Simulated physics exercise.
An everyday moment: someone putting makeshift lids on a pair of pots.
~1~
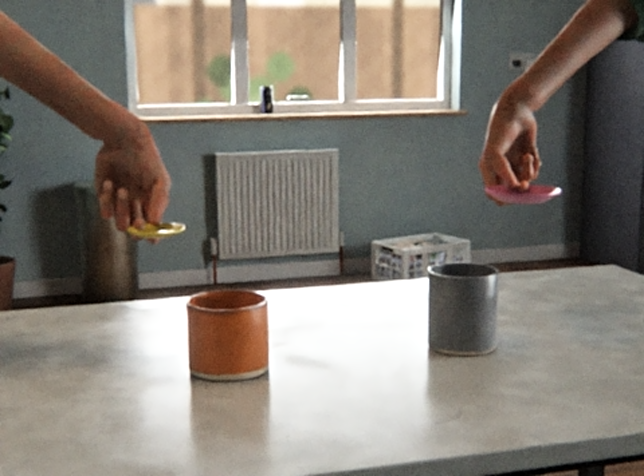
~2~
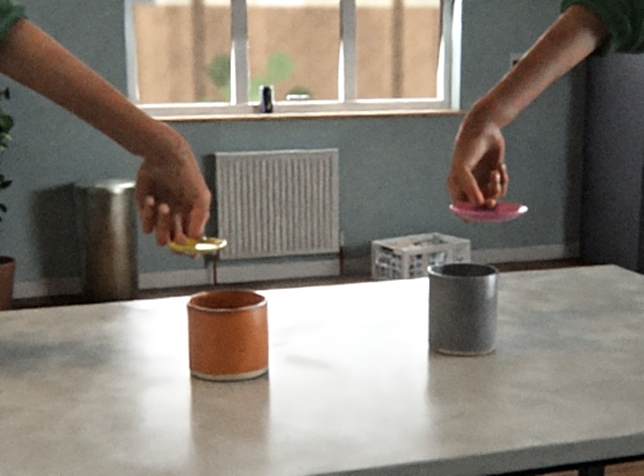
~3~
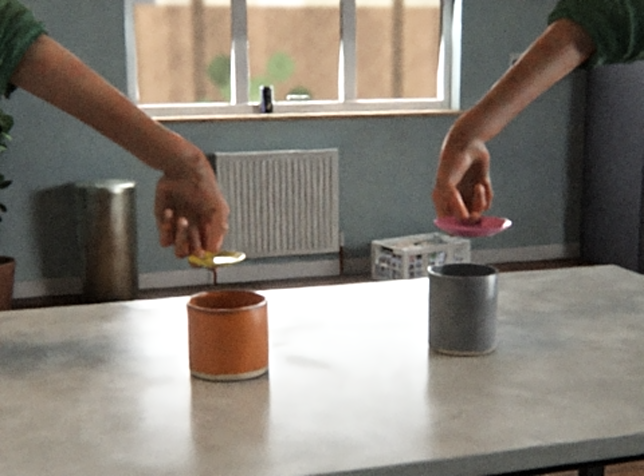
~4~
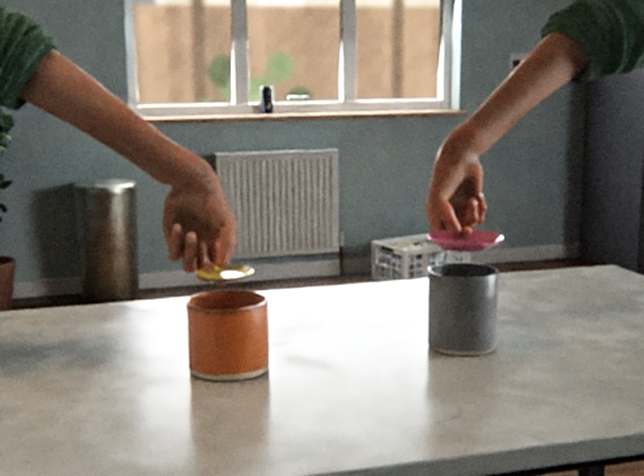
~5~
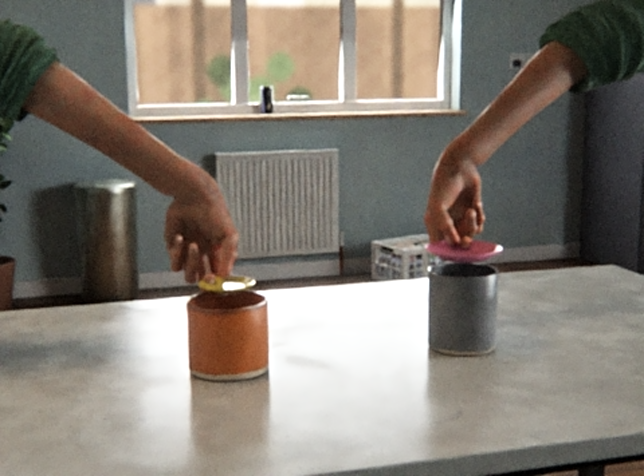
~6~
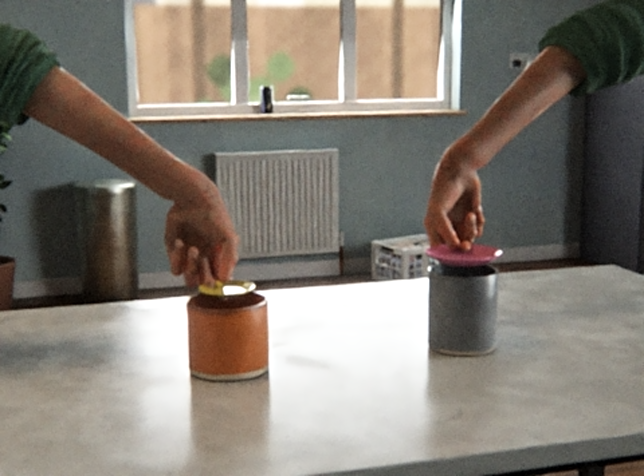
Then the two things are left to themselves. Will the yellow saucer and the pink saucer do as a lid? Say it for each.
Here the yellow saucer falls in and the pink saucer rests on the rim.
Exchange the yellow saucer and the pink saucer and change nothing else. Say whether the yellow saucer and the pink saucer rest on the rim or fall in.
The yellow saucer sinks inside, the pink saucer stays on top.
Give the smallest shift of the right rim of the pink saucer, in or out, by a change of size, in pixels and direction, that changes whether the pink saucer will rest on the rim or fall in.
About 4 pixels left.
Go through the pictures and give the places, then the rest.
In the first picture, still on the way; yellow saucer (156, 232); pink saucer (523, 195); right jug (462, 308).
In the second picture, still on the way; pink saucer (488, 213); left jug (228, 334).
In the third picture, still on the way; yellow saucer (217, 260); right jug (462, 308).
In the fourth picture, still on the way; pink saucer (465, 242); left jug (228, 334).
In the fifth picture, still on the way; yellow saucer (227, 286); right jug (462, 308).
In the sixth picture, in place, still held; yellow saucer (227, 290); pink saucer (463, 256); left jug (228, 334).
Then, 0.14 s on from there, yellow saucer displaced about its own width near (228, 325); pink saucer sitting on the rim near (463, 264).
In the end, the yellow saucer drops inside, near (229, 361); the pink saucer covers the opening, near (463, 264).
